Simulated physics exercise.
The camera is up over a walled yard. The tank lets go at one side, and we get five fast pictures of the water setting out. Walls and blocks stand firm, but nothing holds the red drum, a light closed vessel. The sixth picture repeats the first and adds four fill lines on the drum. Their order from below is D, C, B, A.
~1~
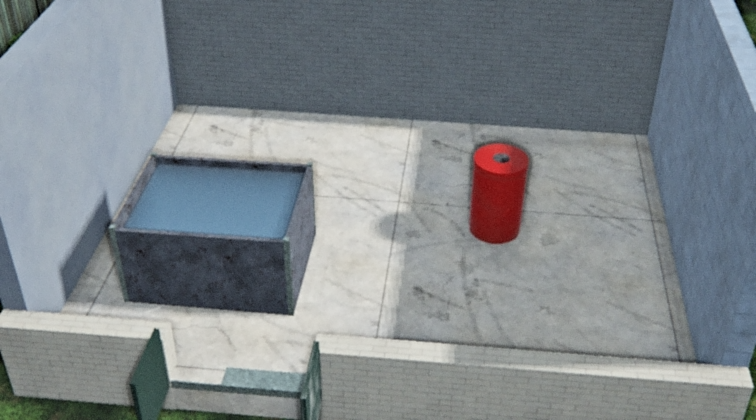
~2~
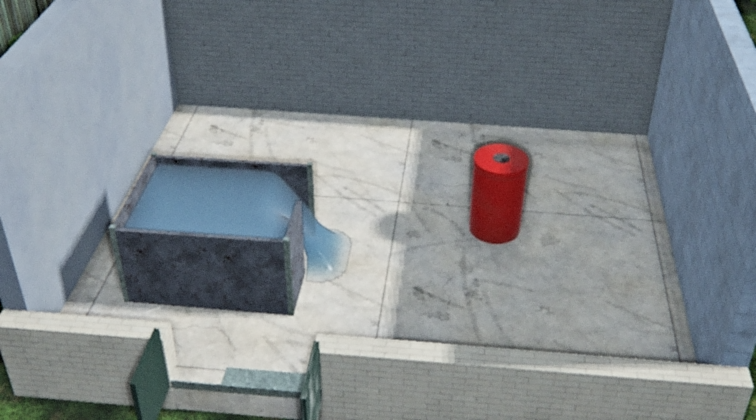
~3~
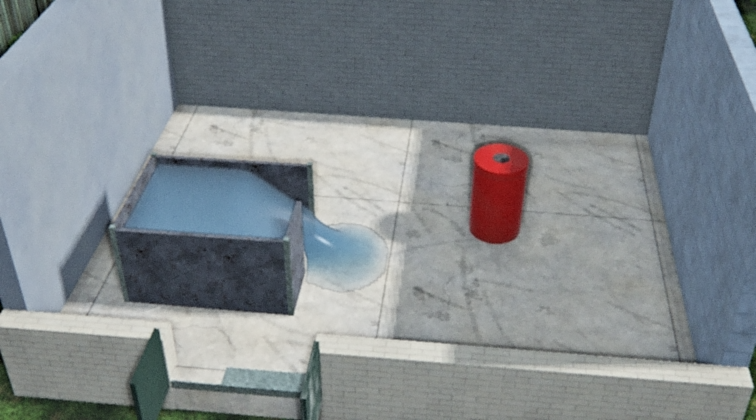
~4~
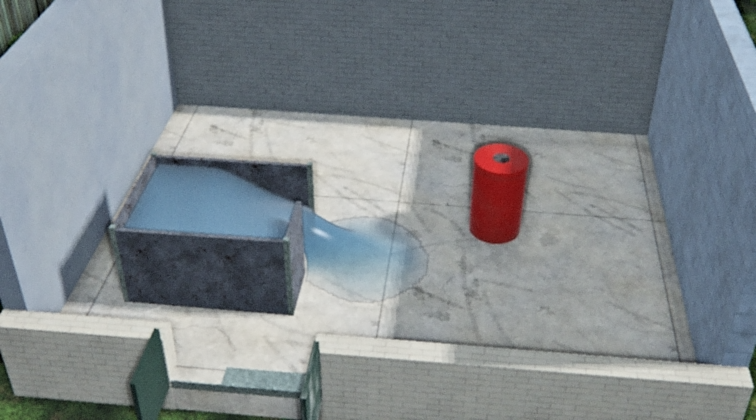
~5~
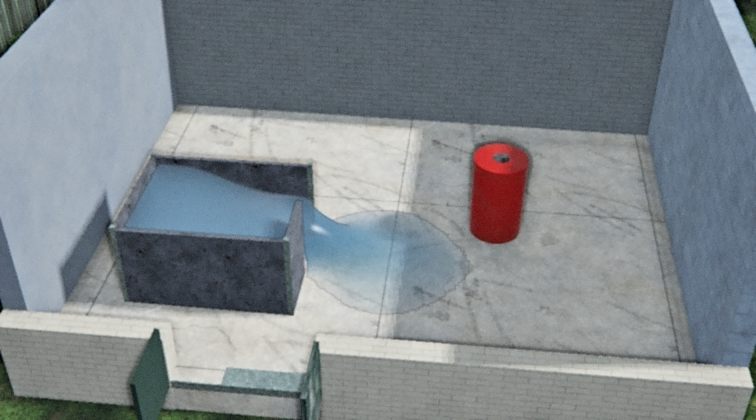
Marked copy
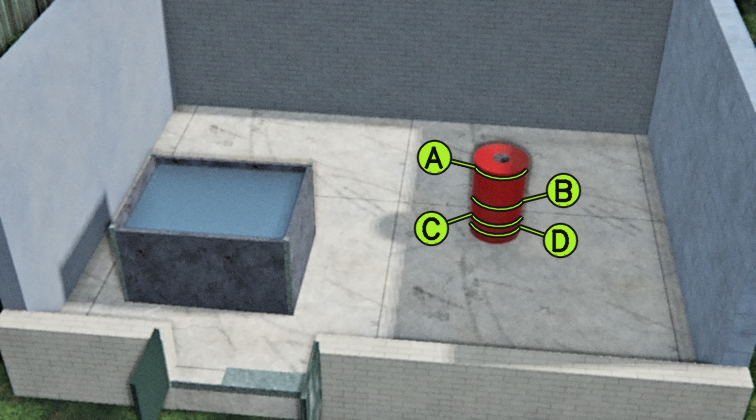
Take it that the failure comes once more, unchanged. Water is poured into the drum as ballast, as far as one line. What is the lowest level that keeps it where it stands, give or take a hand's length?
The limit is B.
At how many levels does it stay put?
Two of them.
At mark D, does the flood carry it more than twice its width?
Yes, clearly.
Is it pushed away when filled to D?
Yes.
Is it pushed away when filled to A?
No, not at all.
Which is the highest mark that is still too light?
Here it is mark C.
In lime, A at (500, 178); B at (497, 209); C at (496, 226); D at (495, 235); from the bottom up D, C, B, A.
For mark A, it does not move.
For mark B, it does not move.
For mark C, it is pushed about its own width away.
For mark D, it is pushed about 4 times its own width away.
